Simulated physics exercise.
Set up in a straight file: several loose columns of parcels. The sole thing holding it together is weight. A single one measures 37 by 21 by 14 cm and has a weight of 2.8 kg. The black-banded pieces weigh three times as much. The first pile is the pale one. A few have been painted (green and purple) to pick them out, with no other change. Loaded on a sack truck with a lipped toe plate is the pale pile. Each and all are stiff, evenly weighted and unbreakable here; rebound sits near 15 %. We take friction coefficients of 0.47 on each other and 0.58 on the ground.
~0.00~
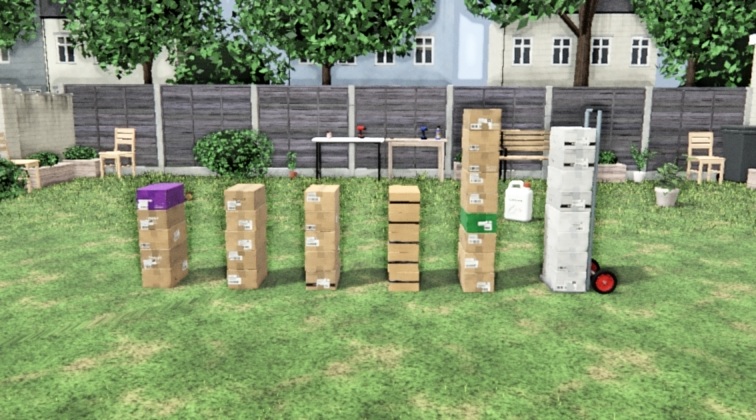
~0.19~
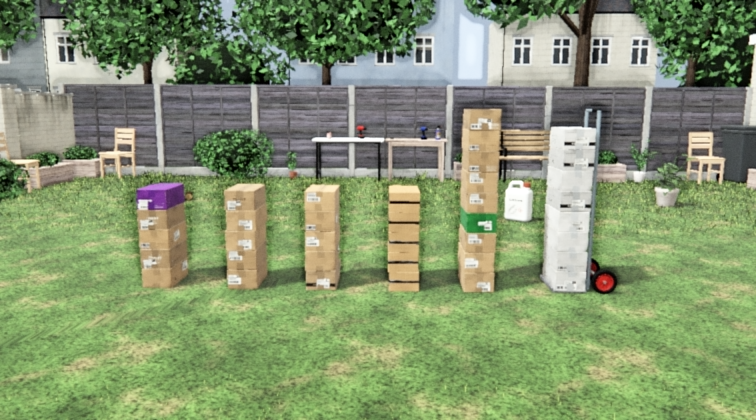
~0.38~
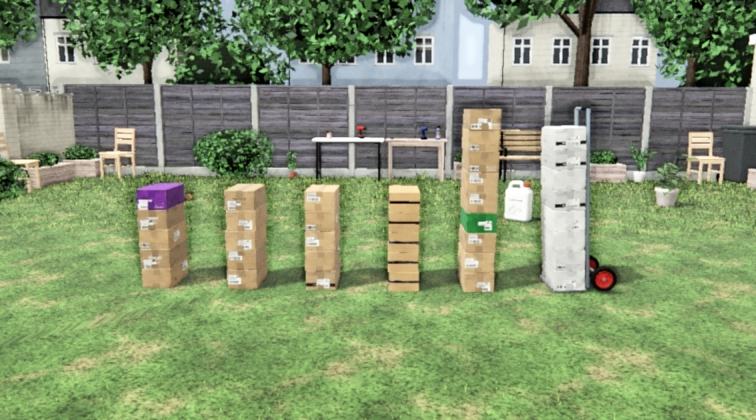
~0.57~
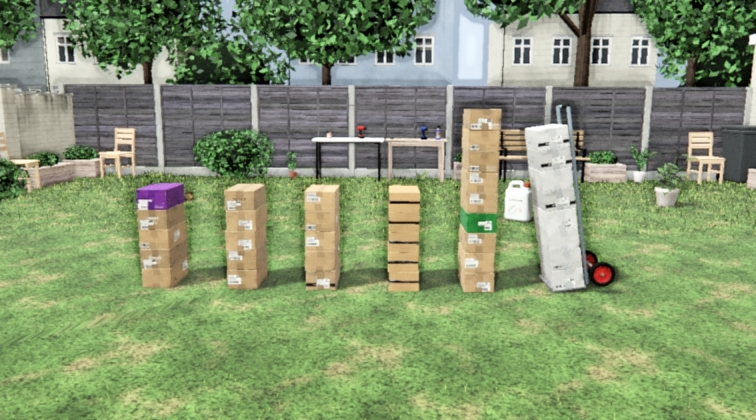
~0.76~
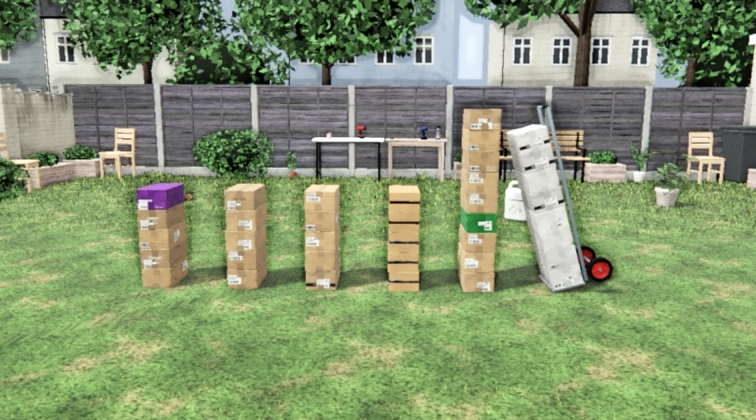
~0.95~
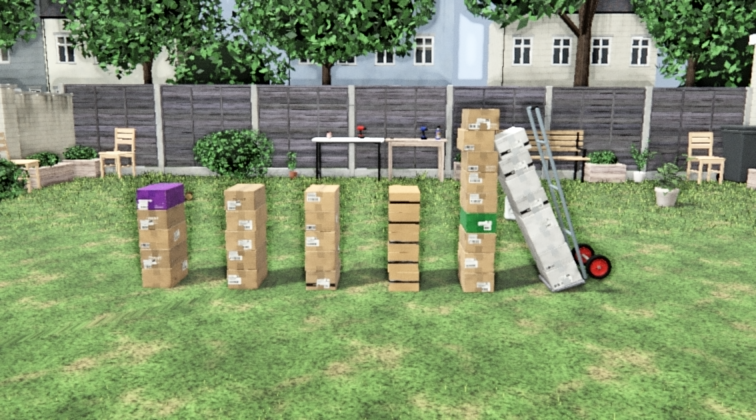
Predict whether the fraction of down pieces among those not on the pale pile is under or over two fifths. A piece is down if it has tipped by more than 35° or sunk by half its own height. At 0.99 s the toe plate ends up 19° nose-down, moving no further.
Over.
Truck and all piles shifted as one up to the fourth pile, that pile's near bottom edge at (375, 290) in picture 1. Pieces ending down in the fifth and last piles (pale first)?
That would give fifth 0, last 0.
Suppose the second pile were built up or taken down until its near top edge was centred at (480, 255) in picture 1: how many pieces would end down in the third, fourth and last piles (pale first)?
Counts down - third: 0; fourth: 0; last: 0.
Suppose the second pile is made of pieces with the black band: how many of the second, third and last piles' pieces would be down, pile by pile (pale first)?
In that case second 0, third 0, last 0.
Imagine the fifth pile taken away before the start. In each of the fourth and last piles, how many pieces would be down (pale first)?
Fourth 5, last 0.
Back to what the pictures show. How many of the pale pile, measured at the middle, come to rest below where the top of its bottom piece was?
3 pieces, pale ones.
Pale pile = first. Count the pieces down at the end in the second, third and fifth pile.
Pieces by pile: Second 9, third 5, fifth 4.
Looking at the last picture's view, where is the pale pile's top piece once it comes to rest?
It ends up centred around (404, 217) in the last view.
By 1.48 s, 8 of the pale pile down; none of the 29 other parcels down, 9 disturbed; green parcel tilted 18°.
By 2.06 s, 8 of the pale pile down; 9 of the 29 other parcels down; green parcel tilted 19°, 9 cm lower.
By 3.18 s, 8 of the pale pile down; 22 of the 29 other parcels down; green parcel tilted 25°, 17 cm lower; purple parcel tilted 16°.
When it is over (5.1 s), 8 of the pale pile down; 26 of the 29 other parcels down; purple parcel upside down; green parcel tilted 26°, 17 cm lower. That is 90 per cent. In pixels of the last frame, middles, purple parcel near (27, 271), green parcel near (399, 241).
